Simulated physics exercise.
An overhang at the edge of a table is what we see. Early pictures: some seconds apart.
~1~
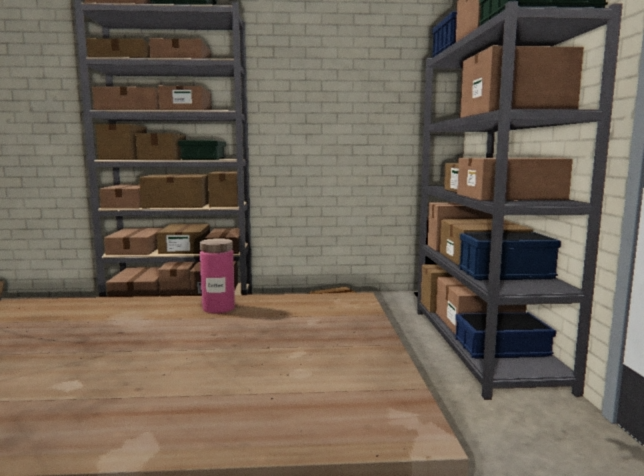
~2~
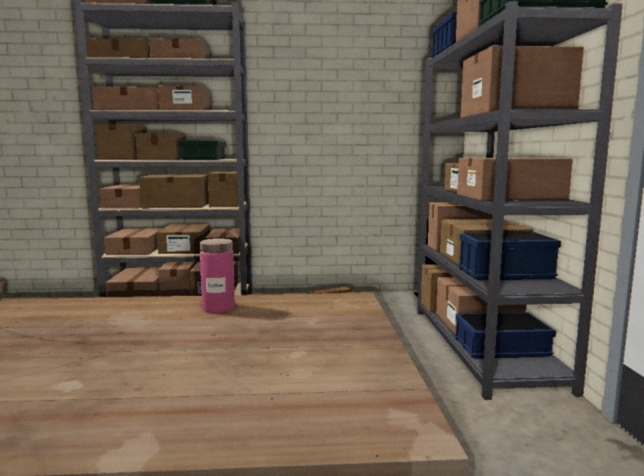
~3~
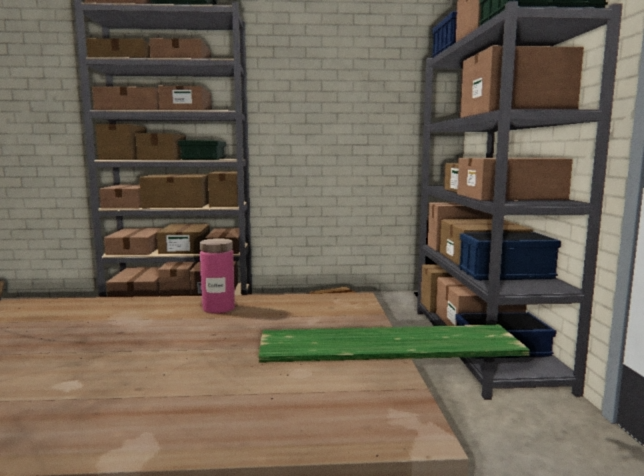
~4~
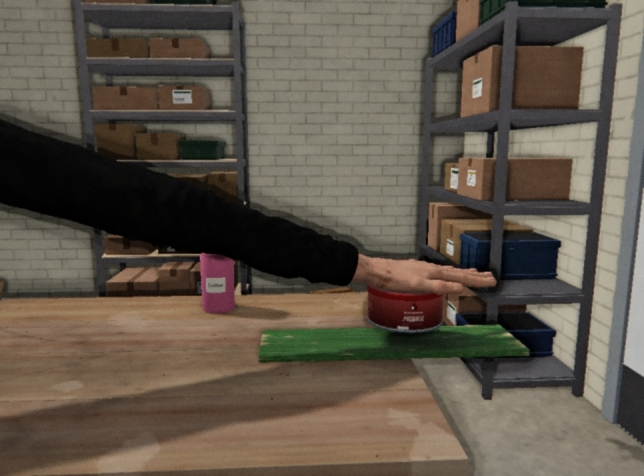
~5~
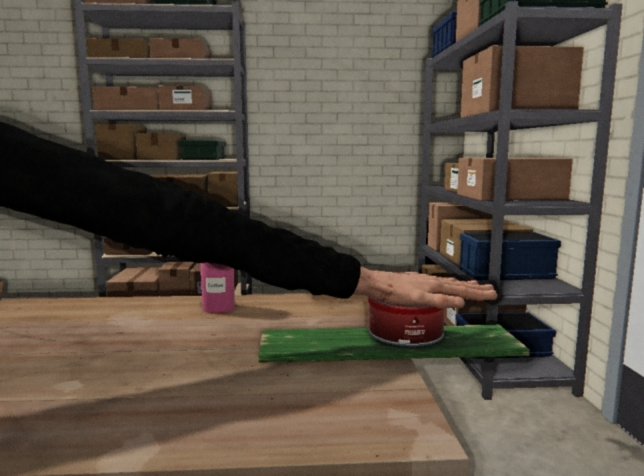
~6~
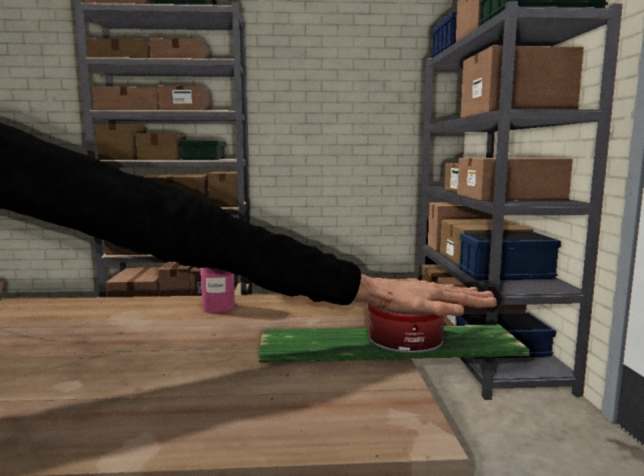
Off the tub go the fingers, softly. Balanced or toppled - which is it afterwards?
Balanced.
Then, 0.20 s on from there, no change.
Then, 0.60 s on from there, red tub resting near (406, 322).
In the end, all 3 unmoved. At the end, from the last picture's camera, red tub near (406, 322). The board holds.
